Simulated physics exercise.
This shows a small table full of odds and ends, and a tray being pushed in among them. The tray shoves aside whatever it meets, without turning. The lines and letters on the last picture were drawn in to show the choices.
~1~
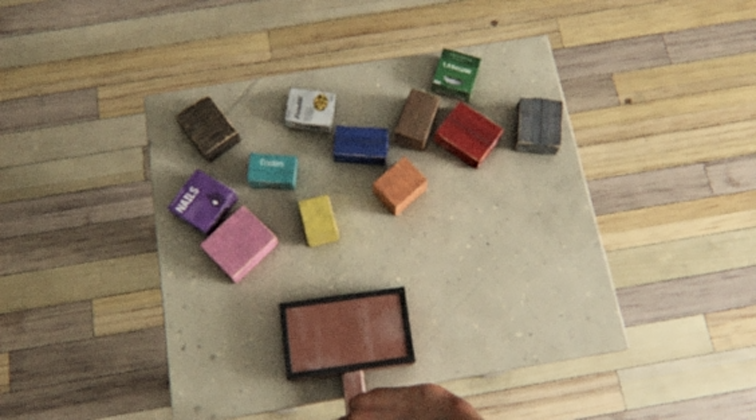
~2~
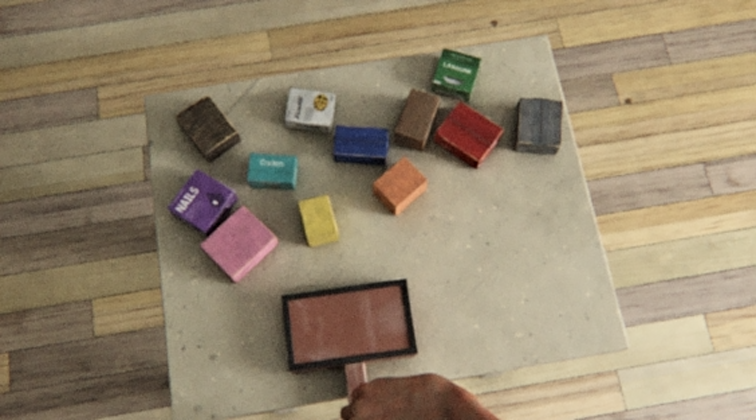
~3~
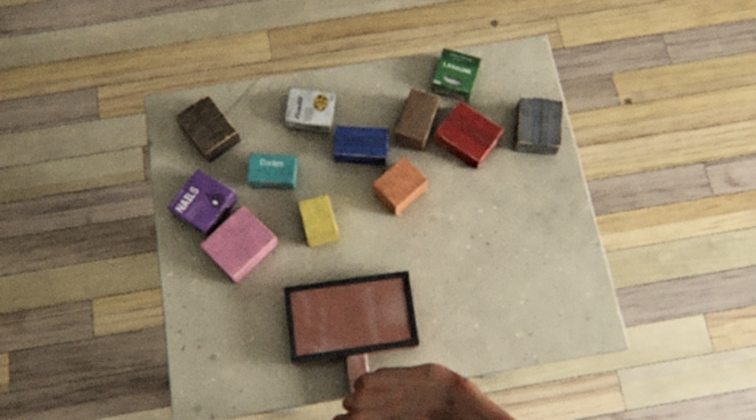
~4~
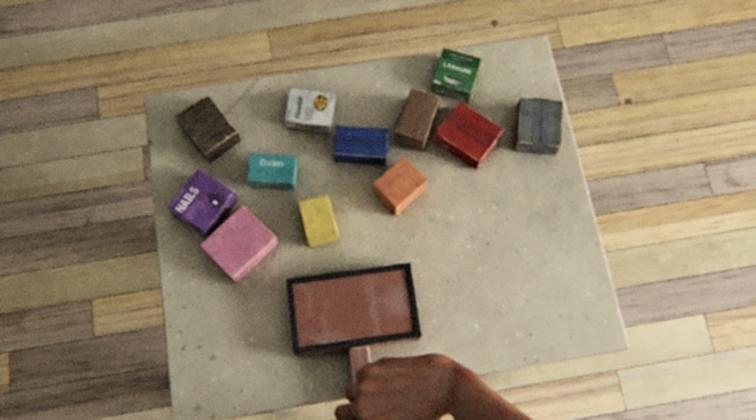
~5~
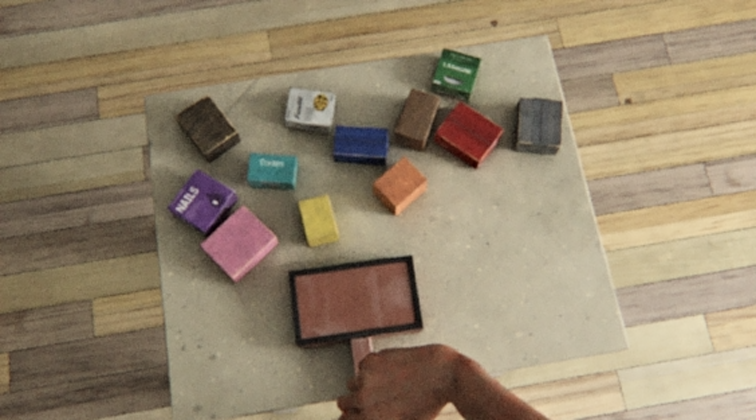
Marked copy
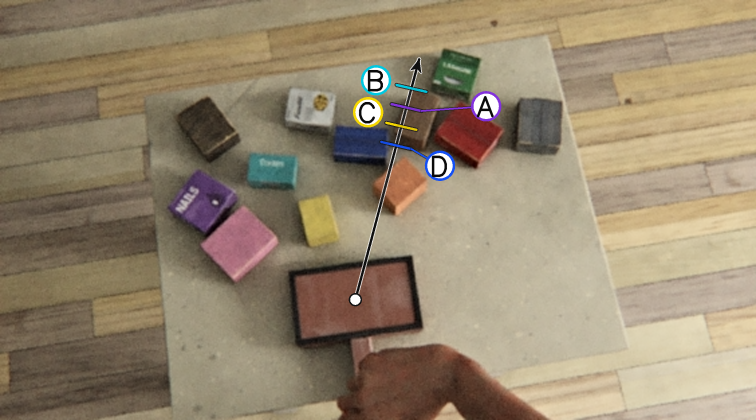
In the video, small colored boxes and blocks sit scattered on a table while a hand holding a dark-rimmed, reddish-brown tray by its handle slowly pushes it a short way forward, toward the yellow block, without turning it.
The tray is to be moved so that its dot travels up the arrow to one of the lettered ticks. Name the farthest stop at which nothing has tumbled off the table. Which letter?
It can go as far as D.
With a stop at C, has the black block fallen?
By then, no.
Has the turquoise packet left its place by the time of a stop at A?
No.
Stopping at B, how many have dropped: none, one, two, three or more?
In all, three or more.
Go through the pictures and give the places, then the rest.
White packet (310, 111); purple box (203, 203); green box (456, 75), in the first picture.
Tray (349, 325); grey box (539, 126), in the second picture.
Tray (351, 316); brown block (417, 120), in the third picture.
Tray (353, 308); yellow block (319, 221), in the fourth picture.
Tray (355, 300); blue box (361, 146); black block (209, 129); pink block (240, 244), in the fifth picture.
On the copy, A at (406, 107); B at (411, 88); C at (402, 126); D at (396, 145); the arrow from (355, 300) to (419, 59); the white dot at (355, 300).
On D. First, tray (371, 243); orange block (401, 179); yellow block (325, 195).
Then, tray (386, 188); green box (461, 64); brown block (421, 88).
Finally, tray (396, 150); brown block (418, 52); green box (465, 54); nothing has fallen.
By contrast, A drops the blue box and brown block; B drops the yellow block, orange block, blue box, green box and brown block; C drops the blue box and brown block.
